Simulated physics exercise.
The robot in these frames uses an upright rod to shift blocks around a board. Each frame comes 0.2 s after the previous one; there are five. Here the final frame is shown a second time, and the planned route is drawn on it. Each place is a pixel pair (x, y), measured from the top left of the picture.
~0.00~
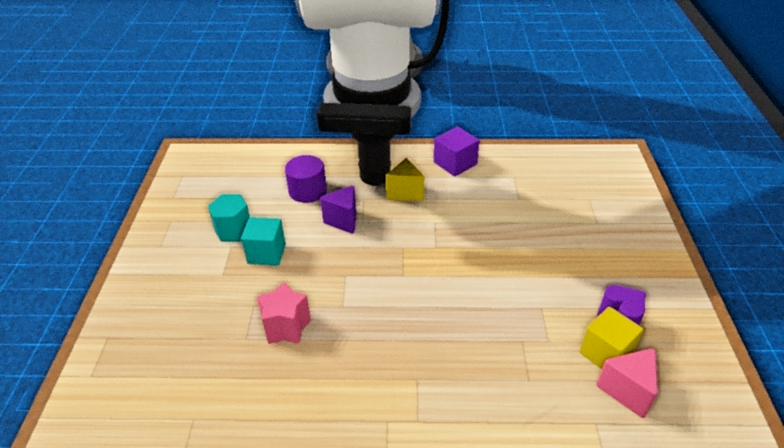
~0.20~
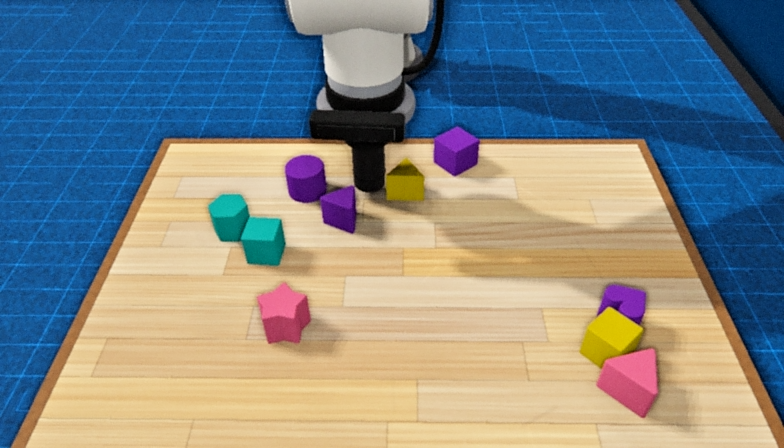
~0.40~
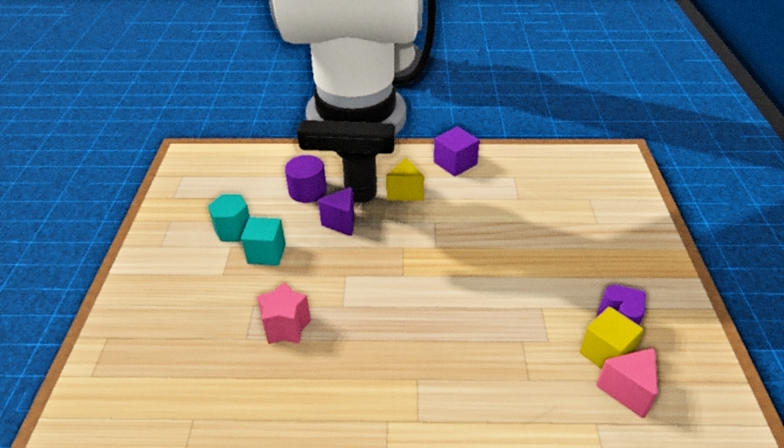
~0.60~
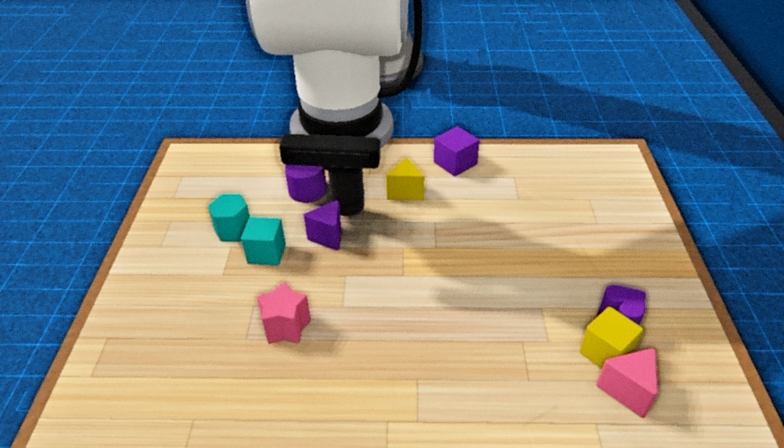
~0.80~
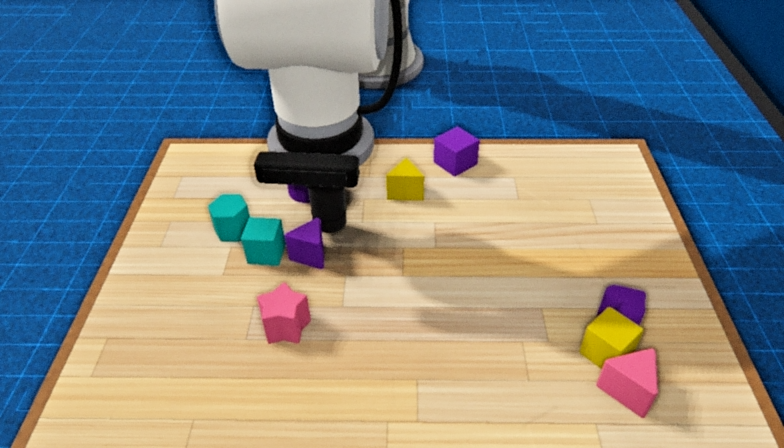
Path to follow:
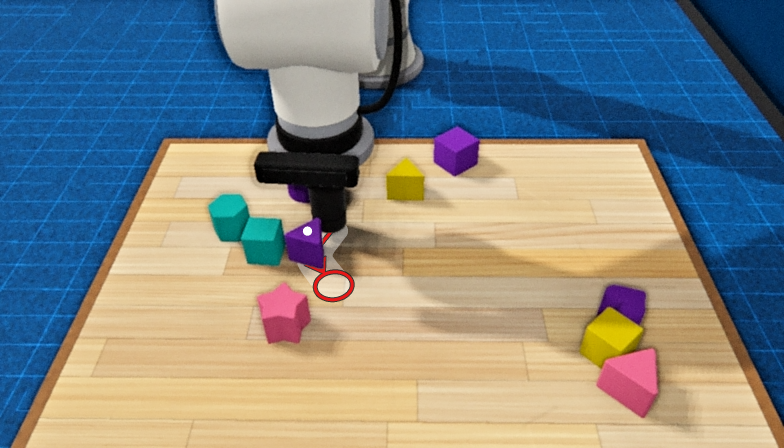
At first, a robot's upright rod stands between a purple circle and a yellow triangular block on a wooden board. It moves down and left, meets the purple triangular block and pushes it the same way, until that block sits beside the turquoise square, above the pink star block.
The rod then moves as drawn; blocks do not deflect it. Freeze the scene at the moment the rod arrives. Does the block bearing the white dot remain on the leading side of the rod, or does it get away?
At the end of the path, the rod has already lost the block bearing the white dot, which lies beside or behind it.
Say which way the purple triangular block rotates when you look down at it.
Answer: Clockwise.
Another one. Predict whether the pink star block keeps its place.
It is not moved.
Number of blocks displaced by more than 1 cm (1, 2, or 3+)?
There will be one block that moves more than 1 cm.
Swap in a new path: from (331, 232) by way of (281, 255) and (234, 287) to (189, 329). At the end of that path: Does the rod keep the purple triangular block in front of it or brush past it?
As far as I can tell, the purple triangular block has dropped away to the side or behind.
The line goes from (331, 232) through (317, 249) and (320, 268) to (334, 285); the dot is on the purple triangular block.
What follows on the original path. Halfway along, rod (314, 250); purple triangular block (284, 260).
At the end, rod (333, 276); turquoise square unmoved; pink star block unmoved; purple triangular block (282, 265), turned 35° clockwise.
